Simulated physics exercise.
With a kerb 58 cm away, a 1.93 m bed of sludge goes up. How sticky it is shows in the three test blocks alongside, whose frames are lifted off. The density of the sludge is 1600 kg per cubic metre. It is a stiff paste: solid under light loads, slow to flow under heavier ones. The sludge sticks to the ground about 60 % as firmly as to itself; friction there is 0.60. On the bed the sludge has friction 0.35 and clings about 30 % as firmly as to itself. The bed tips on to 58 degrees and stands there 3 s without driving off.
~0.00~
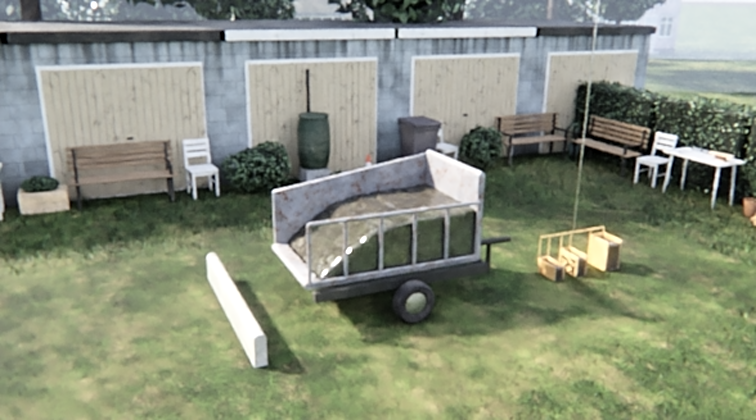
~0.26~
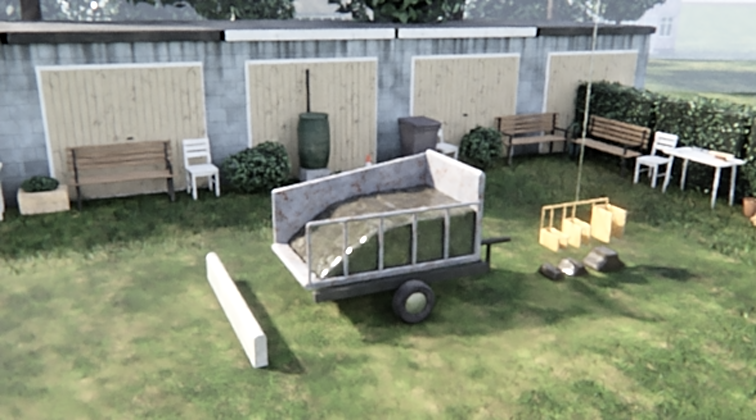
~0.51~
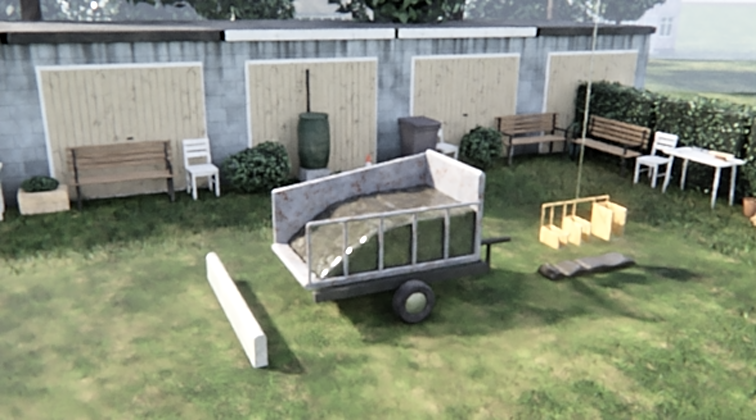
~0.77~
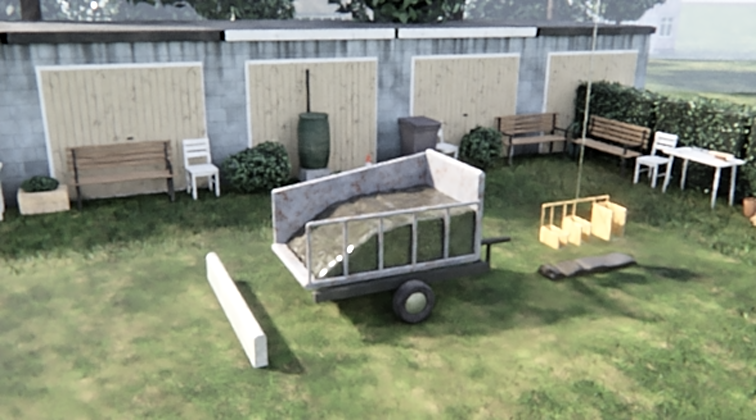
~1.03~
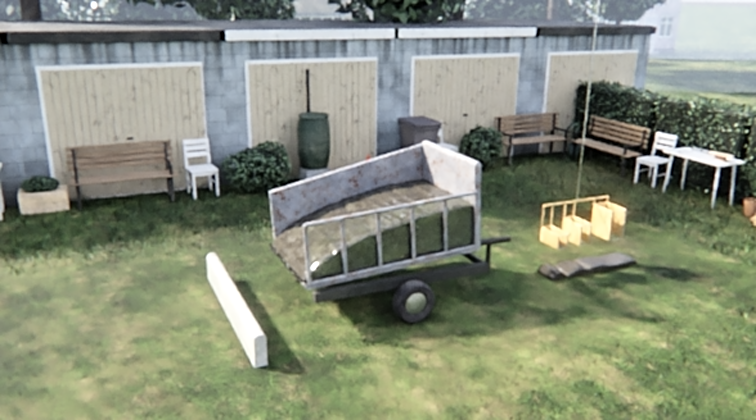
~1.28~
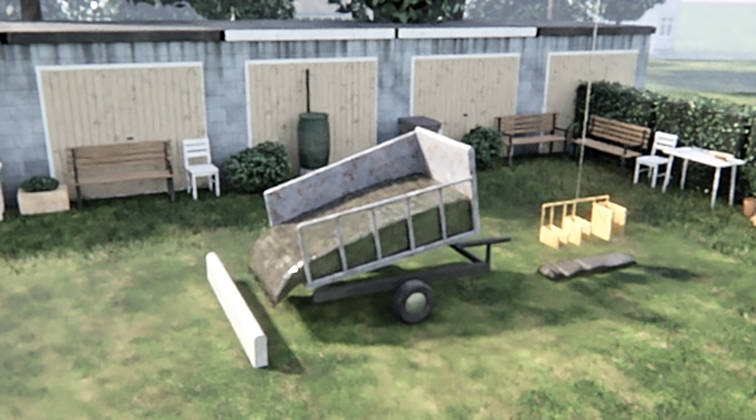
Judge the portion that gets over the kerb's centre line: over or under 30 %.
The portion that gets over the kerb's centre line is under 30 %.
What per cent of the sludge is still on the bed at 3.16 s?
About 0 %.
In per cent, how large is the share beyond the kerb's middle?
About 25 %.
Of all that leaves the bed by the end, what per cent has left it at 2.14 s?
About 60 %.
After 2.14 s, the tilt is 26 degrees, 39 % is on the bed and 7 % past the kerb's middle.
After 3.16 s, the tilt is 46 degrees, none is on the bed and 23 % past the kerb's middle.
After 4.18 s, the tilt is 58 degrees, none is on the bed and 24 % past the kerb's middle.
After 5.20 s, the tilt is 58 degrees, none is on the bed and 24 % past the kerb's middle.
After 6.90 s, at the end, the tilt is 58 degrees, none is on the bed and 24 % past the kerb's middle.
